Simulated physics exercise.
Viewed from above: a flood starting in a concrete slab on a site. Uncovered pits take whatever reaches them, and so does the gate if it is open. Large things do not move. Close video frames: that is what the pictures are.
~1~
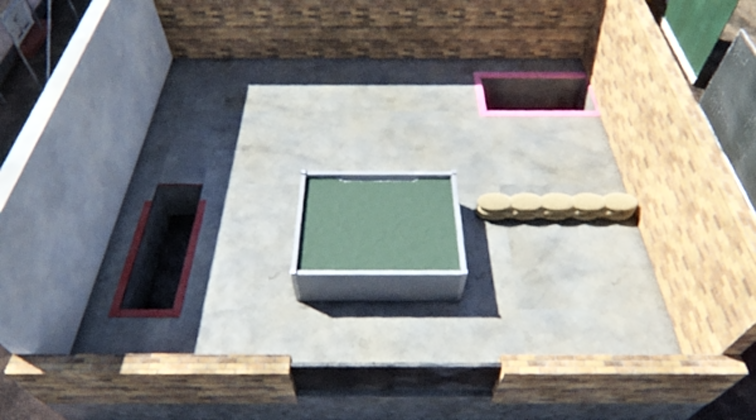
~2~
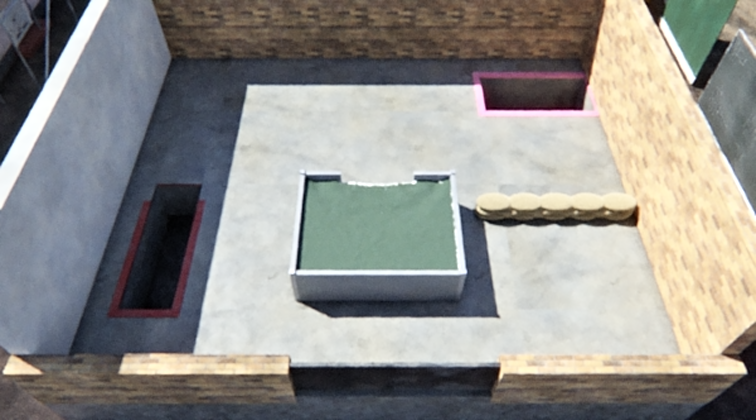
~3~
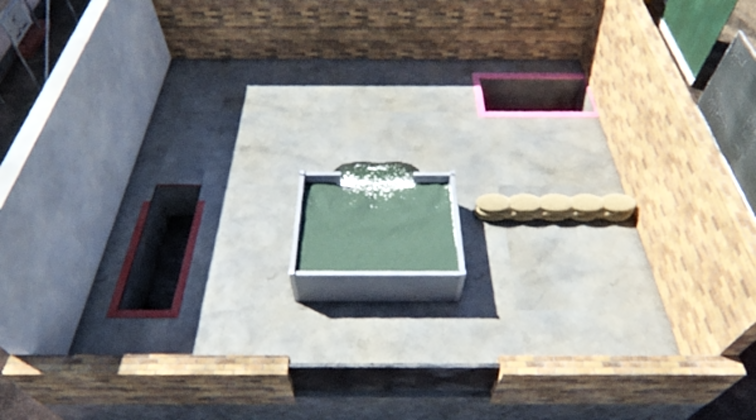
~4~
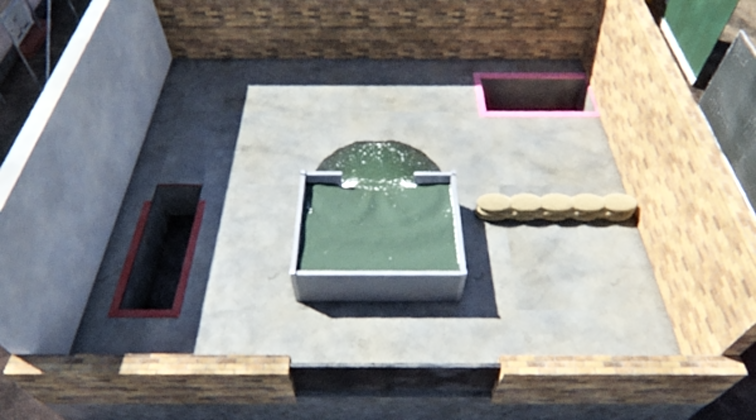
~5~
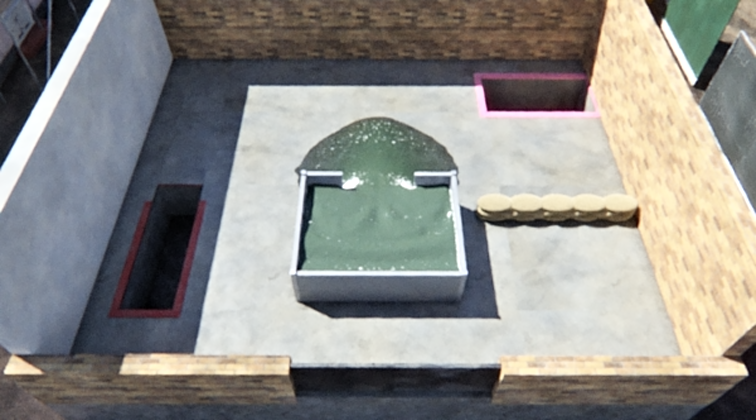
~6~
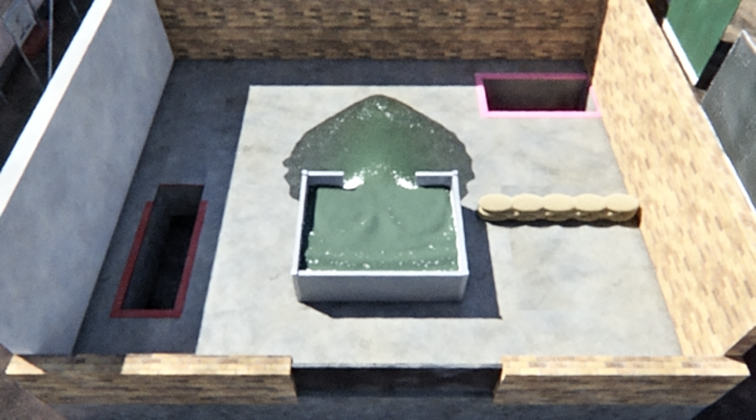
Green water pouring through a gap in the far side of an open tank and spreading outward across a walled concrete slab.
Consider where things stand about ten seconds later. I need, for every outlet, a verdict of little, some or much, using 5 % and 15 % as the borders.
Verdicts: Gate, little; red pit, some; pink pit, much.
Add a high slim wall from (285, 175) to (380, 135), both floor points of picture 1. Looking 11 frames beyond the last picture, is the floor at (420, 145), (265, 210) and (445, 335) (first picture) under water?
In that order, I'd expect them to be reached by the flood, reached by the flood and kept clear of the flood.
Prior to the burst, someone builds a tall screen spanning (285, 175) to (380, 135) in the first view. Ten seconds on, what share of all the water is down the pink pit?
Share, pink pit - 40 in a hundred.
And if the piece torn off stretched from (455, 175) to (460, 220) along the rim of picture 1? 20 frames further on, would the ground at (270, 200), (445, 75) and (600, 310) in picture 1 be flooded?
Spot by spot: Unaffected, then soaked through, then soaked through.
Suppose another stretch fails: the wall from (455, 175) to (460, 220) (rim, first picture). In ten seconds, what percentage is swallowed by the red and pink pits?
Red 4 %, pink 25 %.
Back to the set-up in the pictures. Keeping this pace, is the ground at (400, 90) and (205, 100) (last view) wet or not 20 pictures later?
Soaked, soaked.
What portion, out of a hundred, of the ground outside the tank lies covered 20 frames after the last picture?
About 35 %.
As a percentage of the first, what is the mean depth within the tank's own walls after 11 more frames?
About 54 %.
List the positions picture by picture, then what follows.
The first picture shows still water in the open tank at (379, 223).
In the second picture, water pours out on the open tank's far side and has run to a hidden place.
In the third picture, water pours out on the open tank's far side and has run to (345, 168).
In the fourth picture, the front is at (361, 145), out from the gap on the open tank's far side.
In the fifth picture, the front is at (368, 121), out from the gap on the open tank's far side.
In the sixth picture, the front is at (373, 99), out from the gap on the open tank's far side.
A moment on, water covers 25 % of the floor; the gate 0 %, the red pit 0 %, the pink pit 0 %.
Next, water covers 35 % of the floor; the gate 0 %, the red pit 0 %, the pink pit 2 %.
Then, water covers 35 % of the floor; the gate 0 %, the red pit 0 %, the pink pit 8 %.
Later, water covers 45 % of the floor; the gate 0 %, the red pit 3 %, the pink pit 21 %.
In the end, water covers 60 % of the floor; the gate 0 %, the red pit 12 %, the pink pit 31 %.
